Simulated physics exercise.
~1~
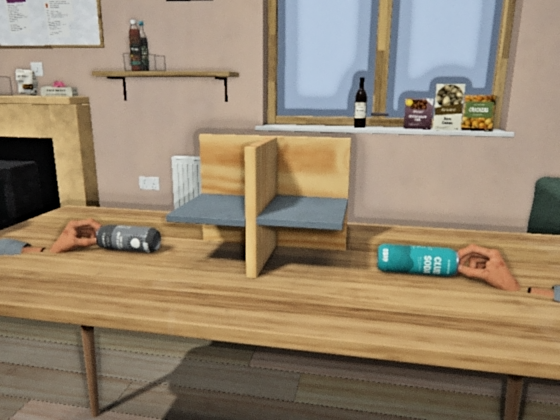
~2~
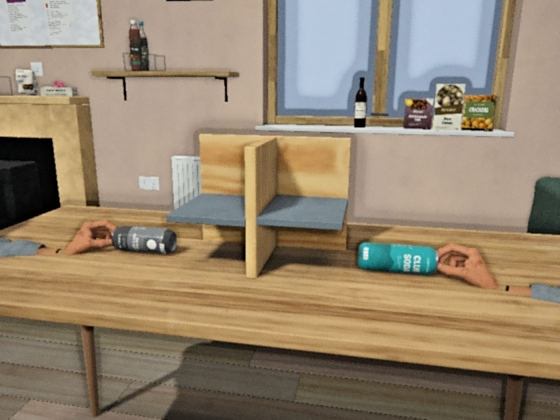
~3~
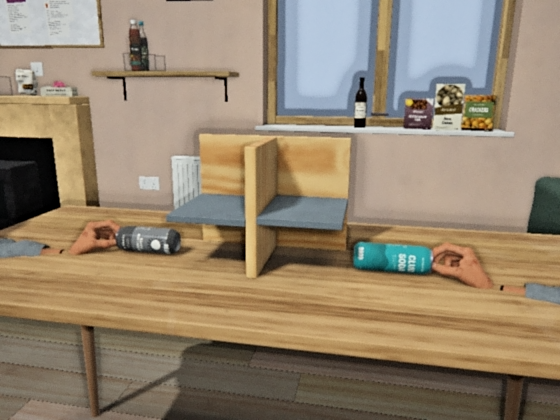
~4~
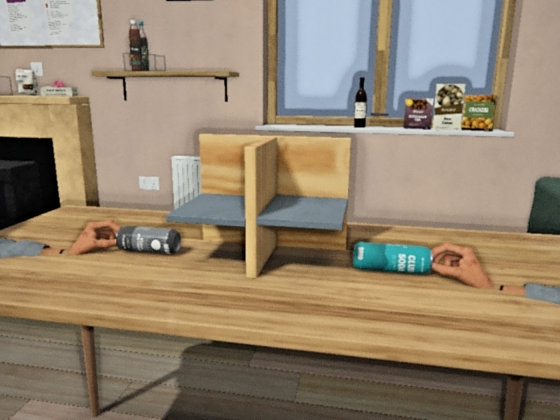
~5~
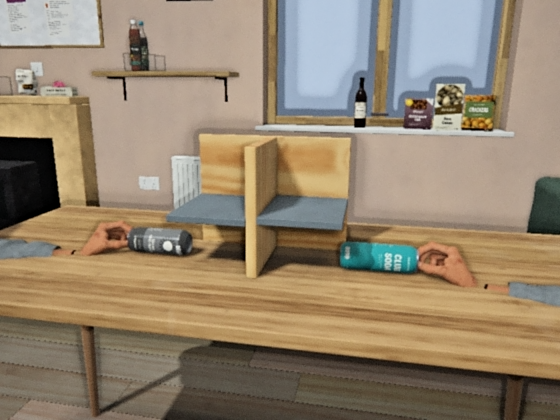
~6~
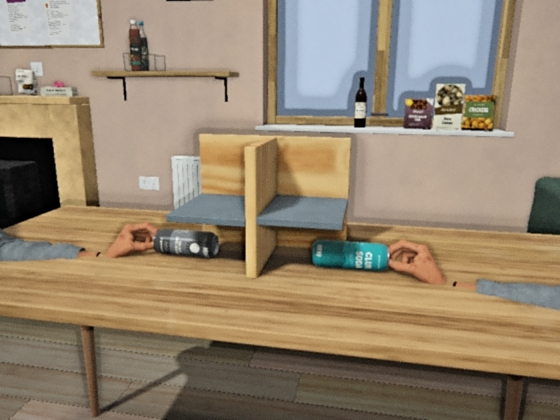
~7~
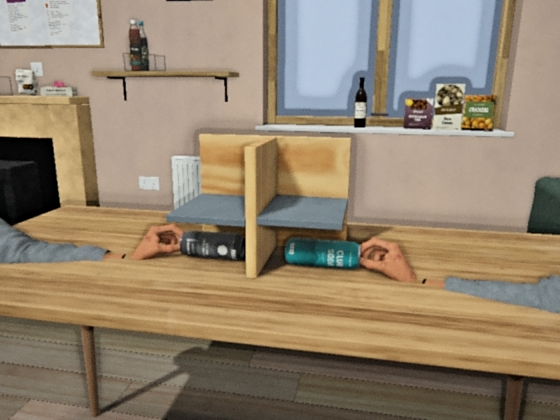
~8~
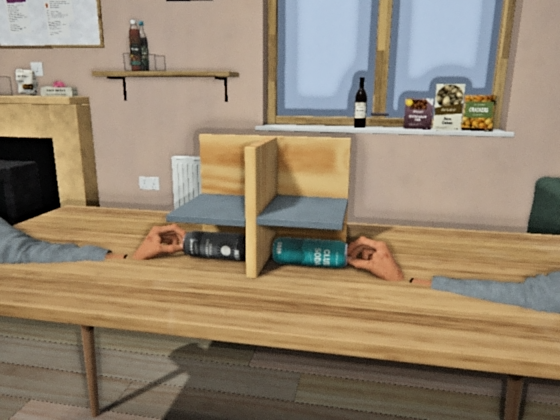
Two hands reach in from opposite sides of a long wooden table, seen from the front by a still camera in a room with a window and a small wall shelf behind. The left hand holds a grey can on its side, the right hand a turquoise can on its side, and between them stands a two-sided wooden shelf with grey-blue boards. The hands push the cans inward, pause briefly, then slide them on toward the openings. Both cans pass beneath the boards without being caught. They end lying under the shelf, on either side of its upright divider, with the hands still at their outer ends.
